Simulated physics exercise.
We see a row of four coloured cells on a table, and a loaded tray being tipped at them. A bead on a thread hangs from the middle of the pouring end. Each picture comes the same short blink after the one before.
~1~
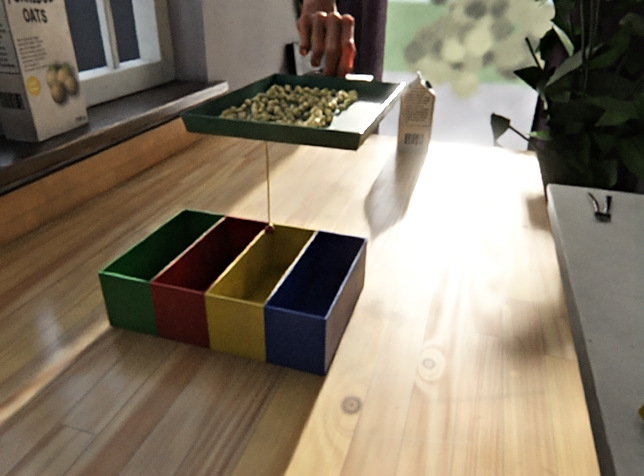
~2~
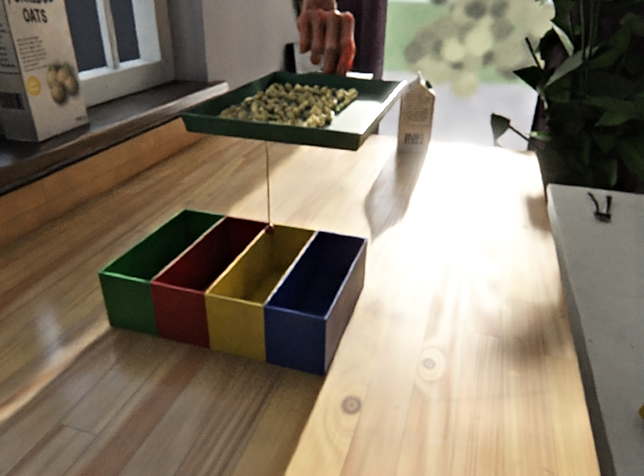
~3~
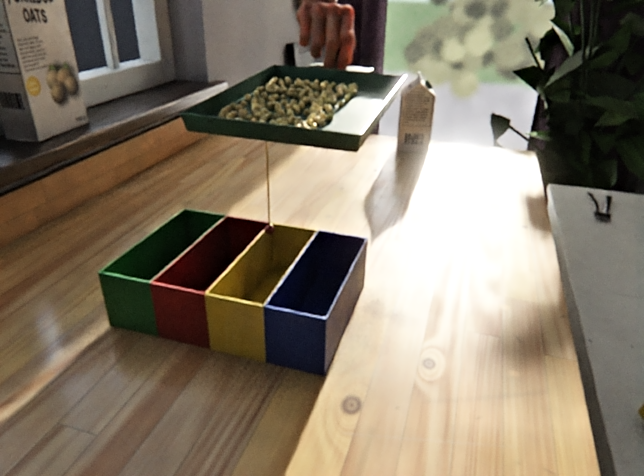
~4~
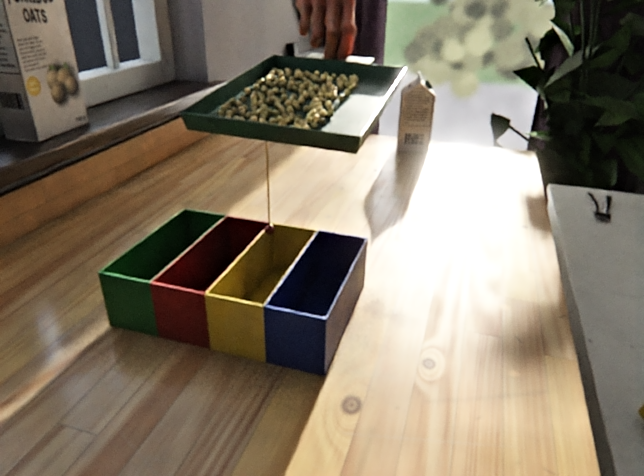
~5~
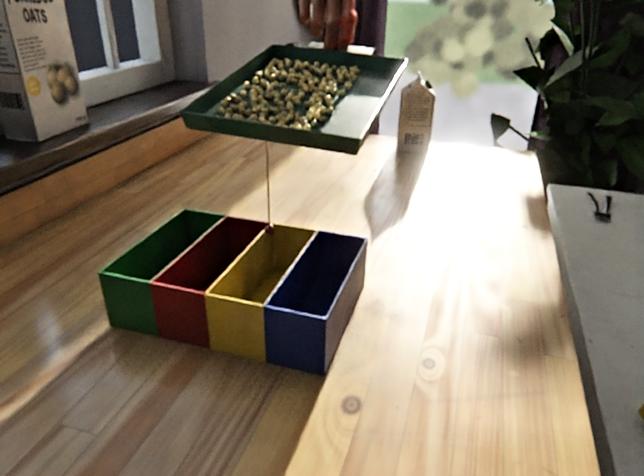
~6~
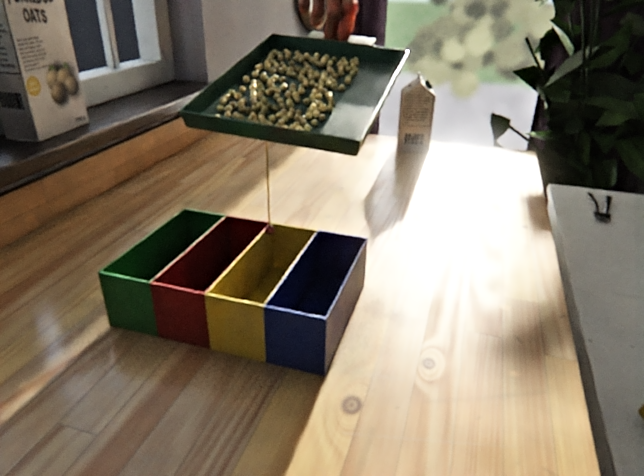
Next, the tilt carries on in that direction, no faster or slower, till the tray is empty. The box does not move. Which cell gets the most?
The blue one ends fullest.
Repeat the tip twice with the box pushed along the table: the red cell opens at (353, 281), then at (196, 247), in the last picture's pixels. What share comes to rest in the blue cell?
Near 0 % and 40 %.
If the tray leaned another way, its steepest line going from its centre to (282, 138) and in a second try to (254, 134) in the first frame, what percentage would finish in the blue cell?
About 30 and 0 per cent.
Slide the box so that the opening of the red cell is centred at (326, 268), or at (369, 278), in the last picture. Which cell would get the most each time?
The first try: The red one. The second: The green cell.
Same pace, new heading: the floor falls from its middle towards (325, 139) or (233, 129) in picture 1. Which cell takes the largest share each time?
At the first place the cell in blue, at the second that green cell.
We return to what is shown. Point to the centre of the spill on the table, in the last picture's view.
Near (390, 355).
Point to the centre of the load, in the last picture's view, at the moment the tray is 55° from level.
Close to (296, 114).
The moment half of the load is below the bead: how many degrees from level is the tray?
Near 100 degrees.
Soon after the last picture, tray tipped steeply; nearly all on the tray; a stray few in the blue cell; a stray few falling or outside the box.
A little later, tray tipped right over; about half on the tray; about a quarter in the blue cell; a stray few in the yellow cell; about a third falling or outside the box.
Later still, tray tipped past a quarter turn; about two thirds in the blue cell; about a quarter in the yellow cell; a stray few in the red cell; about a quarter falling or outside the box.
At rest, tray tipped past a quarter turn; about two thirds in the blue cell; about a quarter in the yellow cell; a stray few in the red cell; none in the green cell; about a quarter outside the box.
